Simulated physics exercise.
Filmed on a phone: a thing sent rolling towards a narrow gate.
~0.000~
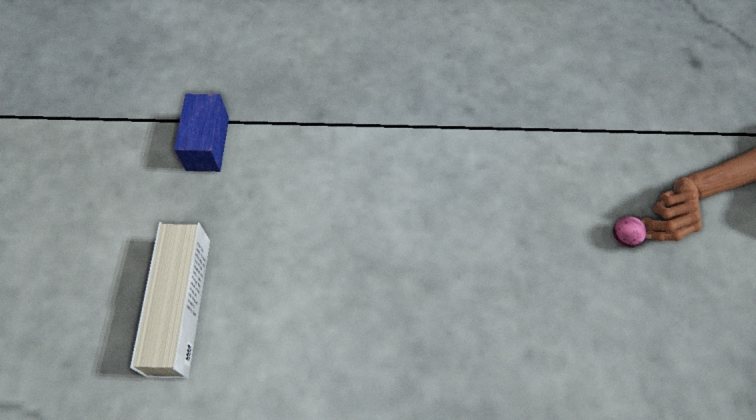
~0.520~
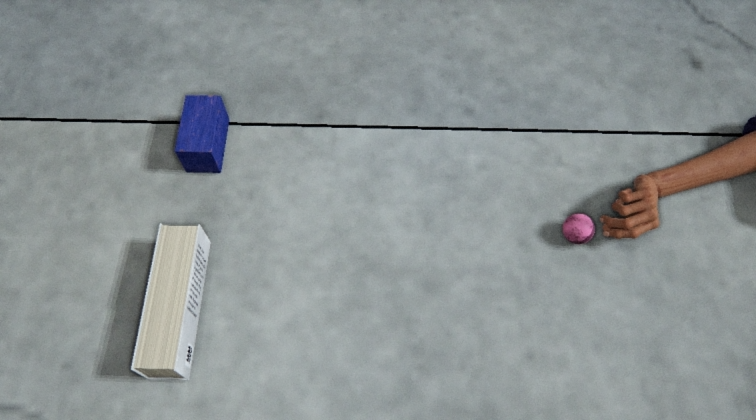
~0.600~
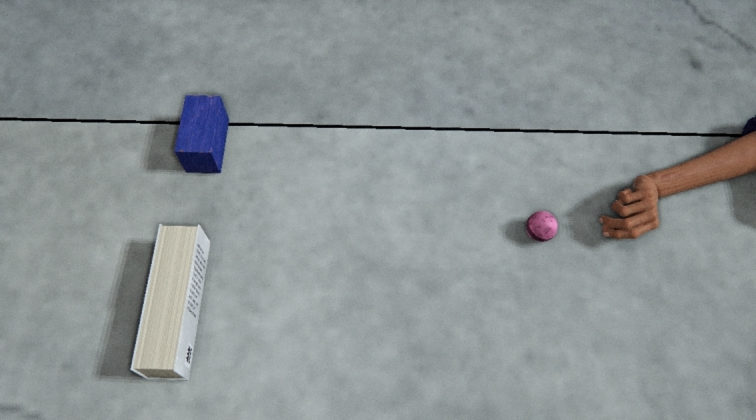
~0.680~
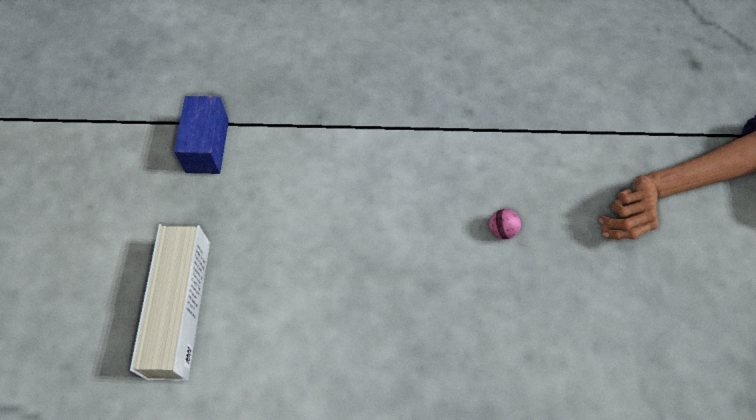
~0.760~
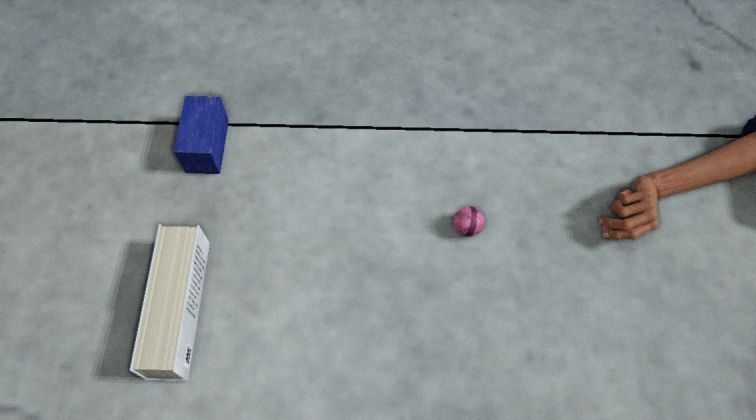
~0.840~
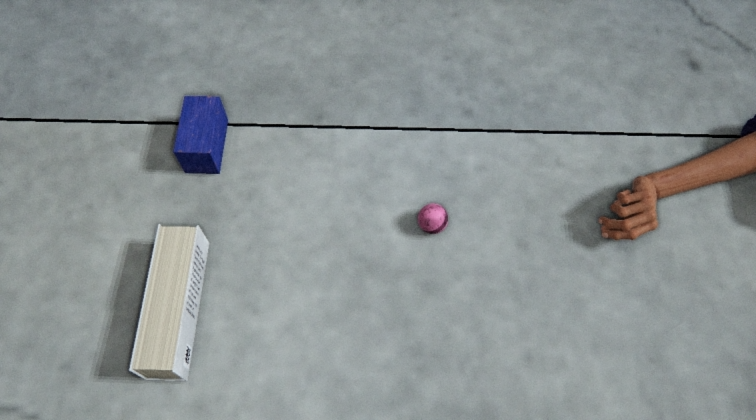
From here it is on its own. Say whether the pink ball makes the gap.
Outcome: The pink ball rolls through.
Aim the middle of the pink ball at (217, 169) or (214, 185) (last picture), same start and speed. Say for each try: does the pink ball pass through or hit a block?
Try by try, it hits a block; gets between the blocks.
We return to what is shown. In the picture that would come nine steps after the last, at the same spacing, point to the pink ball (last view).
Near (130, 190).
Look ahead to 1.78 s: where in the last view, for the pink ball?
At about (40, 188).
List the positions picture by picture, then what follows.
Pink ball (629, 232) under the hand; blue block (203, 133), in the first picture.
Pink ball (578, 229); white book (174, 300), in the second picture.
Pink ball (542, 227); blue block (203, 134), in the third picture.
Pink ball (505, 224); white book (173, 301), in the fourth picture.
Pink ball (469, 222); blue block (203, 135), in the fifth picture.
Pink ball (433, 219); white book (173, 301), in the sixth picture.
After 1.26 s, pink ball heading on near (252, 205).
After 1.78 s, pink ball heading on near (39, 188).
In the end (2.3 s), the pink ball passes through its gap.
